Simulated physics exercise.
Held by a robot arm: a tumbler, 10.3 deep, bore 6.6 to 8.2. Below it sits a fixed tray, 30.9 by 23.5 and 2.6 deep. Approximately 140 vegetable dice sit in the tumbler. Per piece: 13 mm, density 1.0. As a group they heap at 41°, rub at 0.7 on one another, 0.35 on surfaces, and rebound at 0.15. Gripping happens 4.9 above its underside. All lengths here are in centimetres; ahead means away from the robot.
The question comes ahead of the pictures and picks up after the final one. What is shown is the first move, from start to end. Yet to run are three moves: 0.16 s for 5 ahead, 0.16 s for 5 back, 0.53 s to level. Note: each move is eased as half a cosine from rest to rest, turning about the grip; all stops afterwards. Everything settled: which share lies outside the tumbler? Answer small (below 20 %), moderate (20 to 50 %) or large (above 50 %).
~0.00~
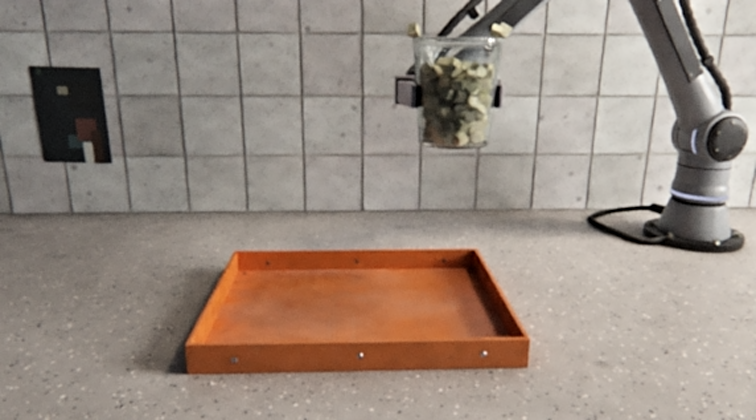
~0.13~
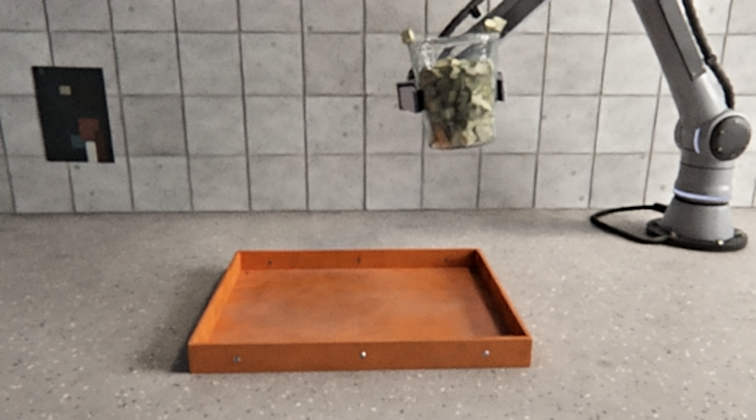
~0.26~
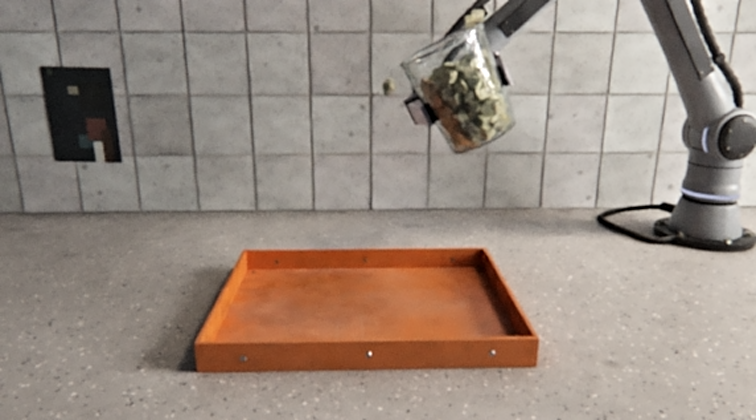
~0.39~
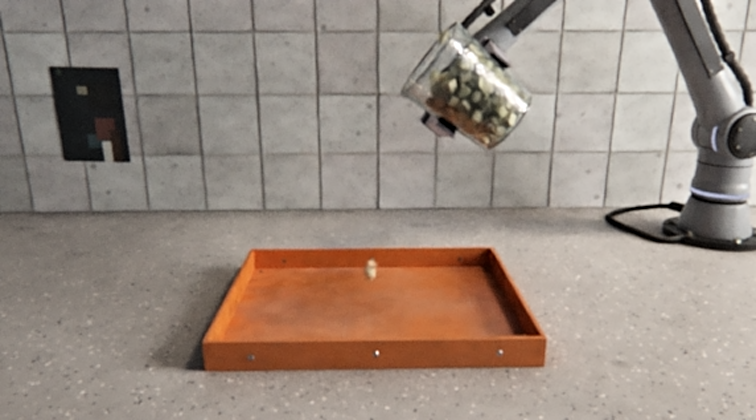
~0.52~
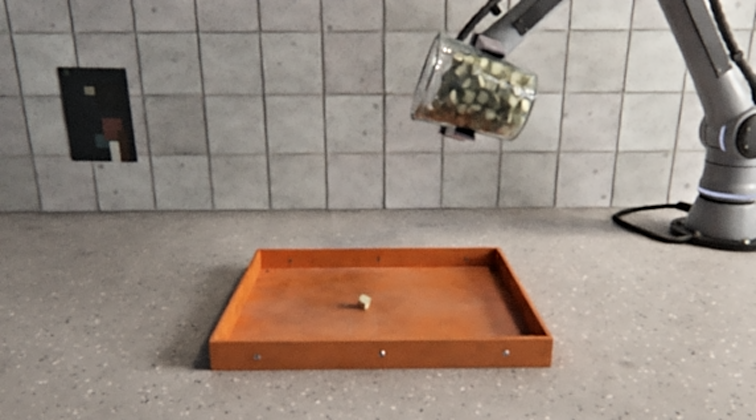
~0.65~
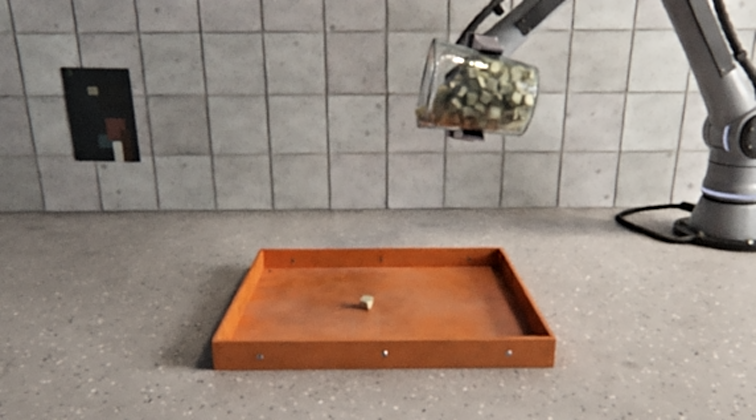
It is moderate.
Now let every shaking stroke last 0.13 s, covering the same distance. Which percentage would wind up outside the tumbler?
Roughly 55 percent then.
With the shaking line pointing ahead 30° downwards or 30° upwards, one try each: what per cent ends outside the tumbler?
Try one gives about 15 in a hundred, try two about 45 in a hundred.
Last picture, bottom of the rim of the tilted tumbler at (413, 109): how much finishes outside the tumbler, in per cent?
The share is around 10 %.
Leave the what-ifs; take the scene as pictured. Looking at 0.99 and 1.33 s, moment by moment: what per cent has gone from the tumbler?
At the first time about 30 per cent, at the second about 35 per cent.
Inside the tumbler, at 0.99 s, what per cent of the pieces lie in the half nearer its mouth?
My estimate is near 60 per cent.
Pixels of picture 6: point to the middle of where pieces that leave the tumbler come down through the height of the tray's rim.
Near (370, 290).
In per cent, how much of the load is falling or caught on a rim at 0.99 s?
Logged share: Close to 26 per cent.
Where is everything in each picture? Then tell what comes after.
In the first picture, the tumbler middle at (456, 93), level; upper third of the load around (455, 73), from x 415 to 505, top at y 30; 144 in the tumbler.
In the second picture, the tumbler middle at (458, 93), tilted 8° forward; upper third of the load around (460, 73), from x 405 to 495, top at y 25.
In the third picture, the tumbler middle at (463, 92), tilted 28° forward; upper third of the load around (465, 75), from x 390 to 505, top at y 15; 143 in the tumbler, 1 in flight or on a rim.
In the fourth picture, the tumbler middle at (470, 92), tilted 52° forward; upper third of the load around (470, 75), from x 370 to 520, top at y 40; 143 in the tumbler, 1 in the tray.
In the fifth picture, the tumbler middle at (475, 92), tilted 72° forward; upper third of the load around (478, 78), from x 365 to 525, top at y 60; 143 in the tumbler, 1 in the tray.
In the sixth picture, the tumbler middle at (478, 93), tilted 80° forward; upper third of the load around (488, 80), from x 365 to 525, top at y 65; 143 in the tumbler, 1 in the tray.
After 0.99 s, tilted 80° forward, highest piece 25 above the table; 104 in the tumbler, 2 in the tray, 38 in flight or on a rim.
After 1.33 s, tilted 19° forward, highest piece 29 above the table; 95 in the tumbler, 49 in the tray.
After 1.70 s, level, highest piece 28 above the table; 95 in the tumbler, 49 in the tray.
After 2.75 s, level, highest piece 28 above the table; 95 in the tumbler, 49 in the tray.
In the end, 95 in the tumbler, 49 in the tray. That is 34 % outside the tumbler.
